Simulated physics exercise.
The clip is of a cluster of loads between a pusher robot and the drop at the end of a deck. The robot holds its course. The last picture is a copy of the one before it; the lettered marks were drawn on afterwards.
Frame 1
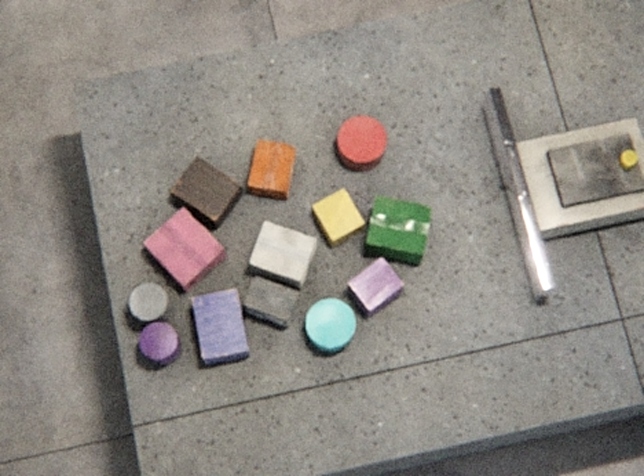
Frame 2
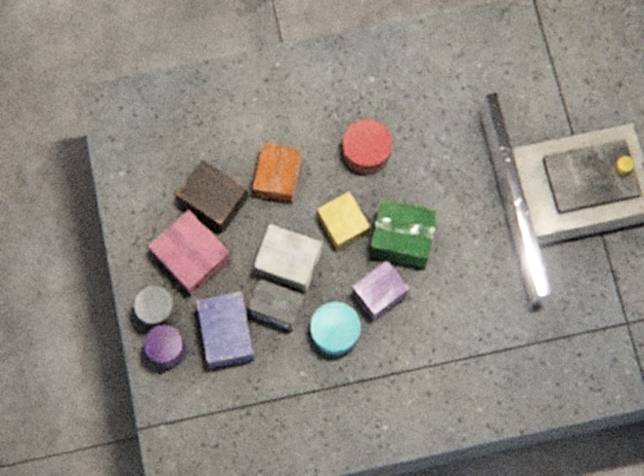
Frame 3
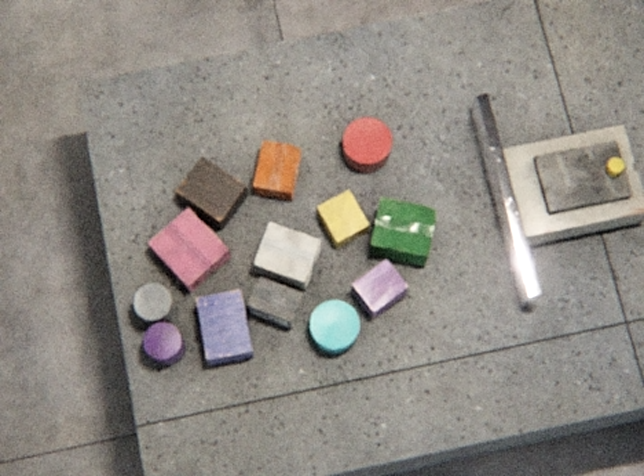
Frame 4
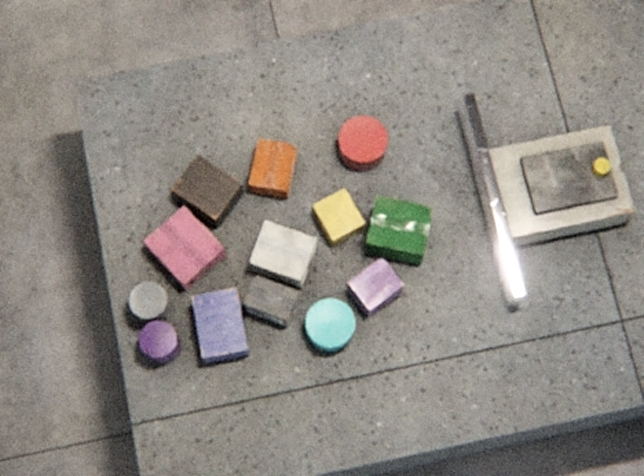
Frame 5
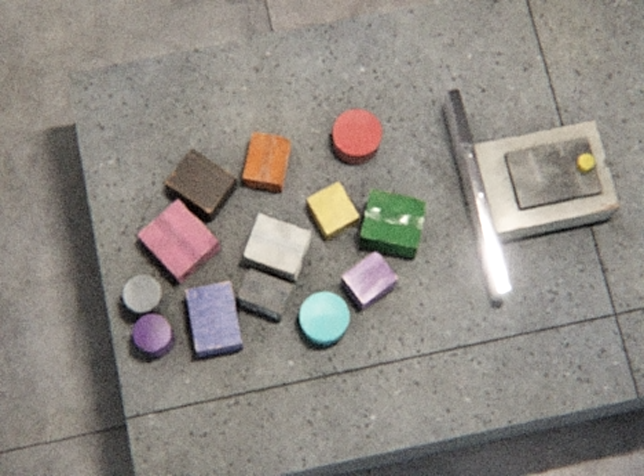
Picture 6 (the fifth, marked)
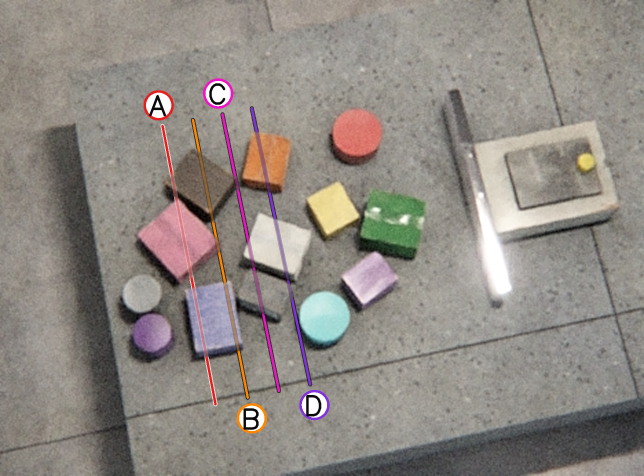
A pale robot with a long pusher bar creeping left across a grey slab towards a cluster of coloured blocks and discs.
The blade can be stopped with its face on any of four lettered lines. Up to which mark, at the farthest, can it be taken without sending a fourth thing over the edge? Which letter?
The farthest such stop is B.
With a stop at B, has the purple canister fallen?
Yes.
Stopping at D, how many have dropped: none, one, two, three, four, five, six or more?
In all, none.
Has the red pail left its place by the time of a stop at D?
By then, yes.
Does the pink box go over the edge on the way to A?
By then, yes.
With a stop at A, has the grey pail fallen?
Yes.
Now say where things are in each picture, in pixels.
Grey pail (151, 305); black crate (208, 192); turquoise pail (331, 326), in the first frame.
Robot (586, 177); green box (404, 234), in the second frame.
Robot (577, 178); blue crate (225, 327), in the third frame.
Robot (562, 179); red pail (363, 144), in the fourth frame.
Robot (547, 174); purple canister (154, 336); grey parcel (266, 295); purple crate (370, 281), in the fifth frame.
On the marked copy, A at (188, 261); B at (220, 255); C at (250, 248); D at (280, 242).
Following B. Soon after the start, robot (456, 193); red pail (336, 142); purple crate (367, 286).
Later, robot (362, 212); purple canister (150, 338); pink box (140, 250).
In the end, robot (291, 226); purple canister over the edge; pink box over the edge; three fallen.
As for the rest, A drops four; C is within the limit but short; D is within the limit but short.
